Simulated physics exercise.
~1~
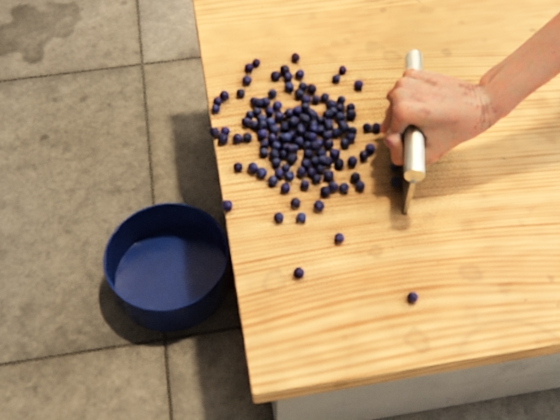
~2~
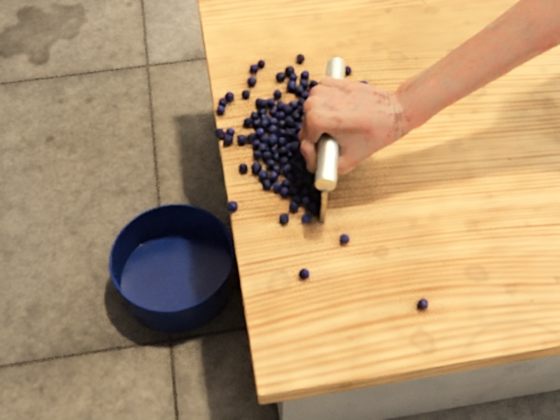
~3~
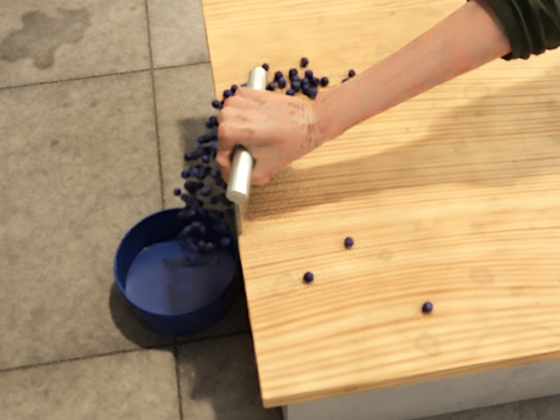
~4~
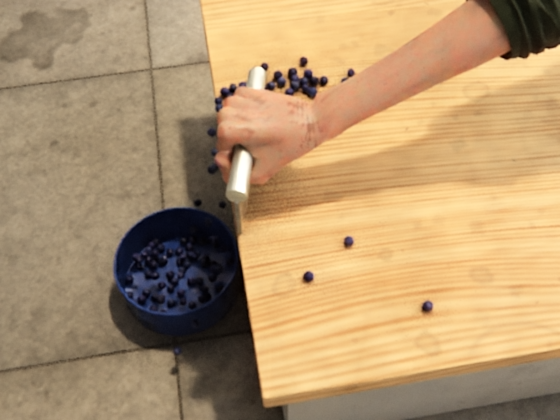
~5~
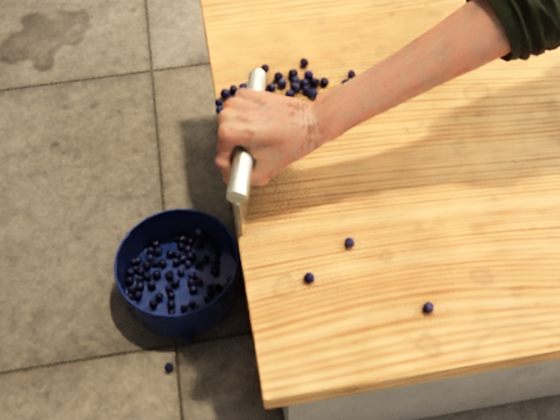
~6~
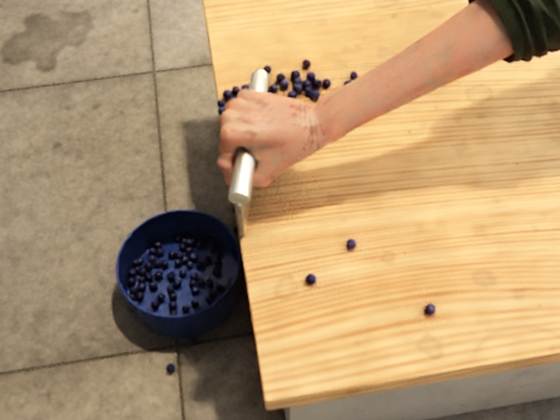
Blueberries being scraped left across a wooden tabletop by a hand, many dropping into a blue pot below, others staying on top.
